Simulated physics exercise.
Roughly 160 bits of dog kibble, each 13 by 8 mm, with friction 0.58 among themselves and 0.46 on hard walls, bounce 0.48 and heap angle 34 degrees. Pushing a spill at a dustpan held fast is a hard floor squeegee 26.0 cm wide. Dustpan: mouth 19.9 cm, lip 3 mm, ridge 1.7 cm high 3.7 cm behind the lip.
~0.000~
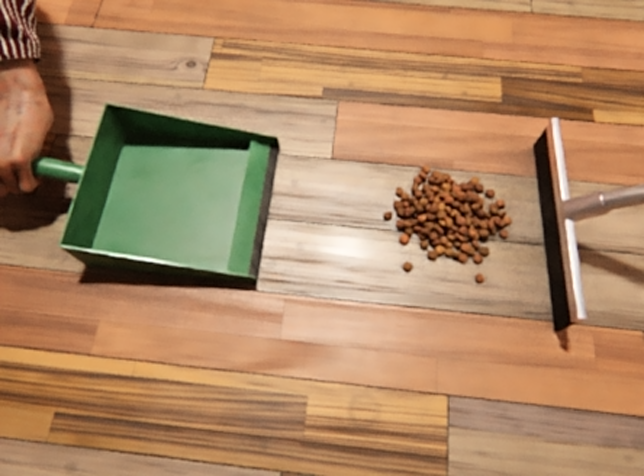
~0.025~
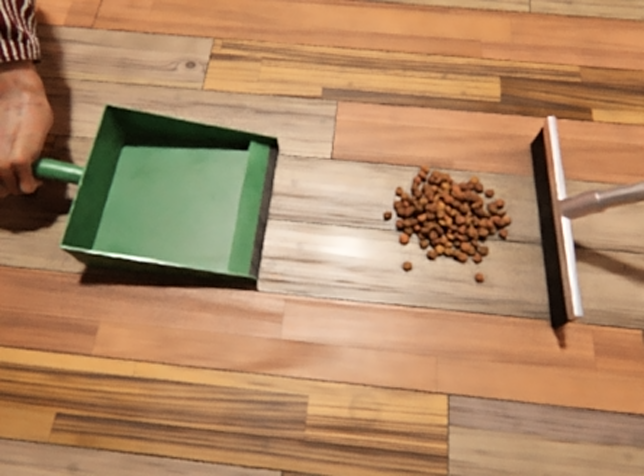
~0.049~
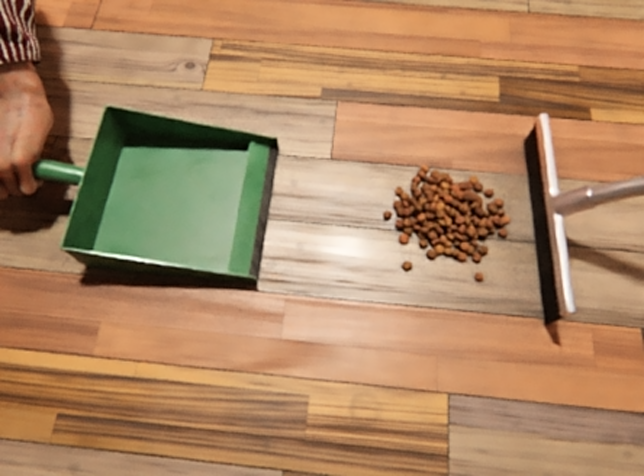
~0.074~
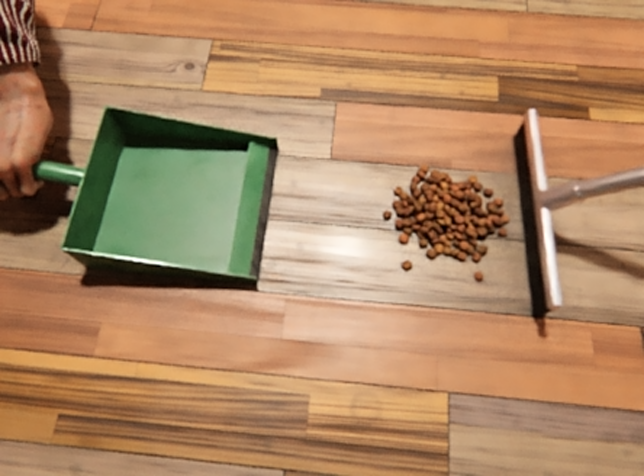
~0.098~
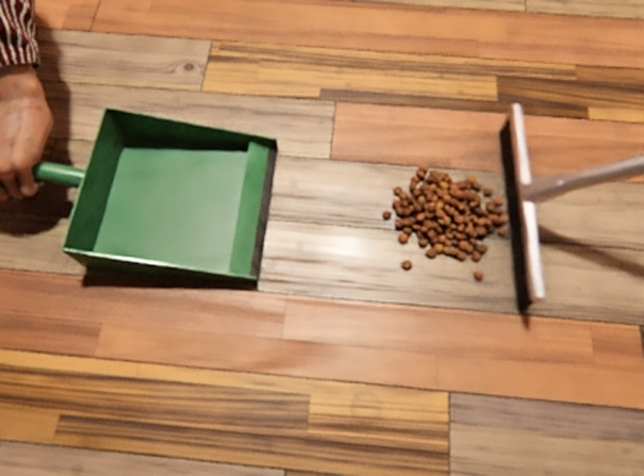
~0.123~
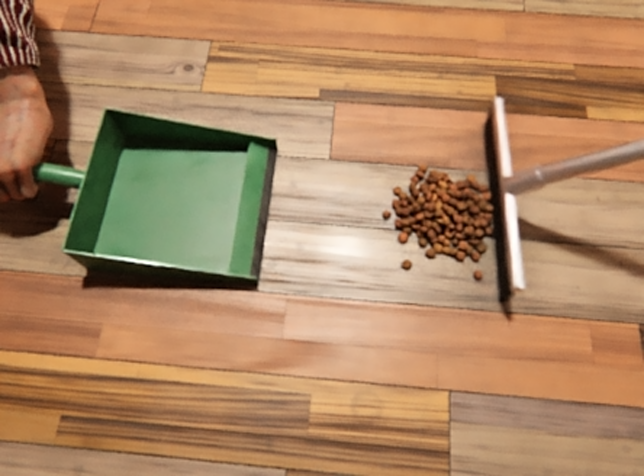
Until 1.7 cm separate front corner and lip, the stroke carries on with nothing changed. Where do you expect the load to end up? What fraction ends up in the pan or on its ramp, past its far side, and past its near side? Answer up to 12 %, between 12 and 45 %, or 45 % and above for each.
In the pan or on its ramp: Between 12 and 45 %; past the pan's far side: Between 12 and 45 %; past the pan's near side: Up to 12 %.
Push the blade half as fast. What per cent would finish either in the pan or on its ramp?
I'd put it at roughly 15 per cent.
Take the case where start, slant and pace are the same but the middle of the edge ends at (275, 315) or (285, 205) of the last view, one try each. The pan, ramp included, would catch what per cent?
Roughly 30 per cent for the first try and 50 per cent for the second.
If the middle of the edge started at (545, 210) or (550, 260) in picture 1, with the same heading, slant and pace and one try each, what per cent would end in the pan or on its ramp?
Some 15 and 30 per cent.
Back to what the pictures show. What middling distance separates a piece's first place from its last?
That distance is close to 26 cm.
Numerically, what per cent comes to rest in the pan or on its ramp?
About 20 per cent.
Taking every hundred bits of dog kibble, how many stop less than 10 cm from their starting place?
Around 0 per cent, give or take.
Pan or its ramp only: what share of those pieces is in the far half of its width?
Something like 90 per cent of the catch.
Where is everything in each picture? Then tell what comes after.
Blade from (577, 318) to (551, 126), moved 0.0 cm, 0 of the pieces shifted so far; middle of the pieces at (449, 211); pan at (173, 202), in the first picture.
Blade from (574, 316) to (548, 124), moved 0.3 cm, 0 of the pieces shifted so far; middle of the pieces at (448, 210), in the second picture.
Blade from (566, 311) to (541, 122), moved 1.1 cm, 0 of the pieces shifted so far; middle of the pieces at (448, 210), in the third picture.
Blade from (553, 305) to (529, 117), moved 2.5 cm, 0 of the pieces shifted so far; middle of the pieces at (447, 209), in the fourth picture.
Blade from (536, 297) to (514, 112), moved 4.4 cm, 0 of the pieces shifted so far; middle of the pieces at (447, 209), in the fifth picture.
Blade from (516, 288) to (497, 106), moved 6.7 cm, 23 of the pieces shifted so far; middle of the pieces at (446, 209); pan at (173, 205). The blade's pace is about 0.92 m/s, heading 20 degrees away from the viewer's side, in the sixth picture.
Then, at 0.29 s, middle of the blade 15 cm from the lip; 0 % over the lip, far side 10 %, near side 0 %.
After 0.40 s, middle of the blade 6 cm from the lip; 0 % over the lip, far side 25 %, near side 5 %.
After 0.64 s, middle of the blade 2 cm from the lip; 20 % over the lip, far side 35 %, near side 5 %.
By 1.2 s all is still; pan 20 %, far side 35 %, near side 5 %, in front of the lip or behind the blade 40 %.
